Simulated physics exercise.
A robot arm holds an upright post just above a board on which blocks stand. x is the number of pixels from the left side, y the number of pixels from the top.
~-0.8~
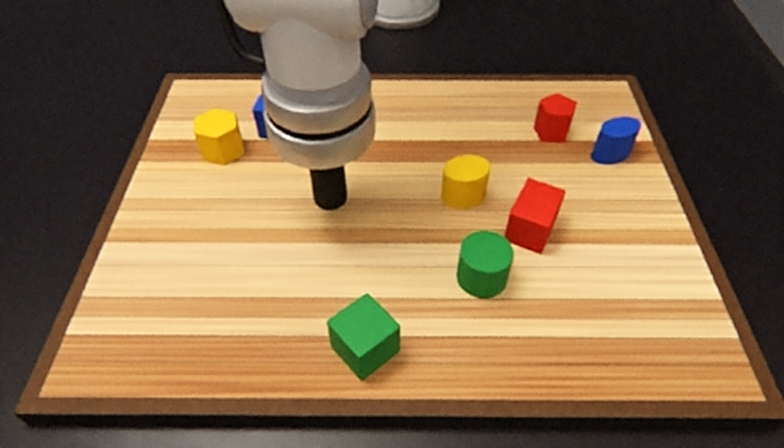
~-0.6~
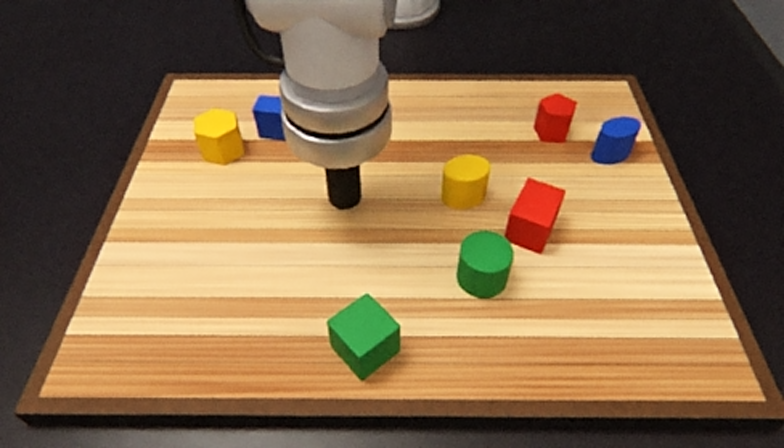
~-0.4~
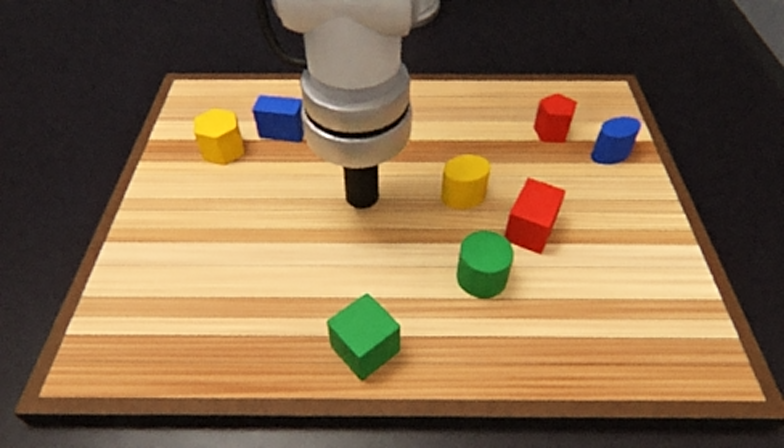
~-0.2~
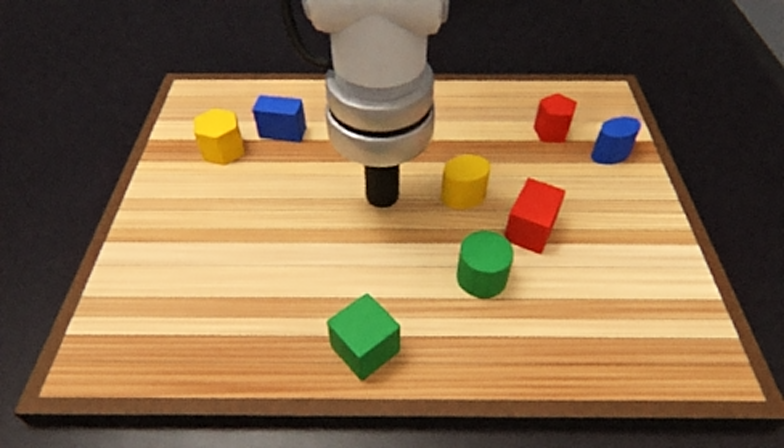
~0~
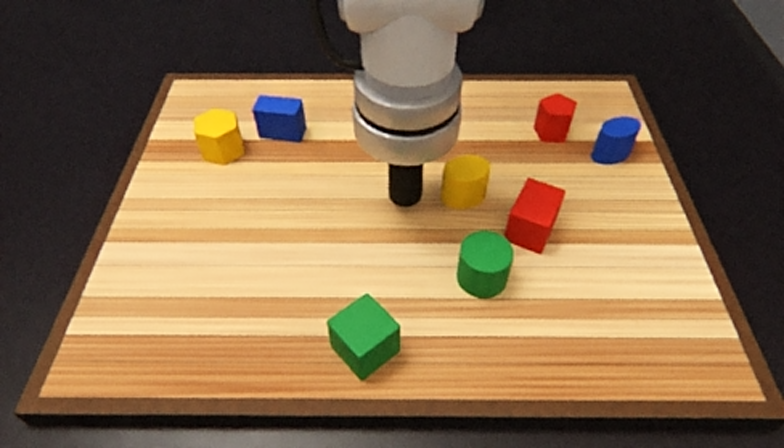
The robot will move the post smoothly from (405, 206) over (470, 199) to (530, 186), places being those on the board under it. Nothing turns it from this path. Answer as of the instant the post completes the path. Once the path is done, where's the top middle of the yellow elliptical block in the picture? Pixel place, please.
The middle of its upper face should be somewhere near (554, 136).
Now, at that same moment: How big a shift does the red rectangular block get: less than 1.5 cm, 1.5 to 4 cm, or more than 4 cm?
Goes under 1.5 cm.
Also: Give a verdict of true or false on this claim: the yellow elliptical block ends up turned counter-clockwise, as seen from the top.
True - the claim holds.
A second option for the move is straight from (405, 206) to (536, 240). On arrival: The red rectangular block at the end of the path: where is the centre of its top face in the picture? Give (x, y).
It comes to (578, 202).
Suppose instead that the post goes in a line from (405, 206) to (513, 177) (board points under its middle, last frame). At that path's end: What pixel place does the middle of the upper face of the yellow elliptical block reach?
In the picture, that point is around (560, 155).
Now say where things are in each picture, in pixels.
Tip of the post (331, 199), middles of tops, yellow elliptical block (467, 167), red rectangular block (539, 201), in the first frame.
Post (345, 199), nothing pushed, in the second frame.
Post (362, 198), nothing pushed, in the third frame.
Post (382, 197), nothing pushed, in the fourth frame.
Post (405, 196), yellow elliptical block (467, 167), red rectangular block (539, 201), in the fifth frame.
What follows on the original path. One third of the way, post (450, 191); yellow elliptical block (489, 163).
Two thirds of the way, post (493, 185); yellow elliptical block (527, 151), turned 30° anticlockwise.
At the end, post (533, 176); yellow elliptical block (554, 136), turned 65° anticlockwise; red rectangular block unmoved.
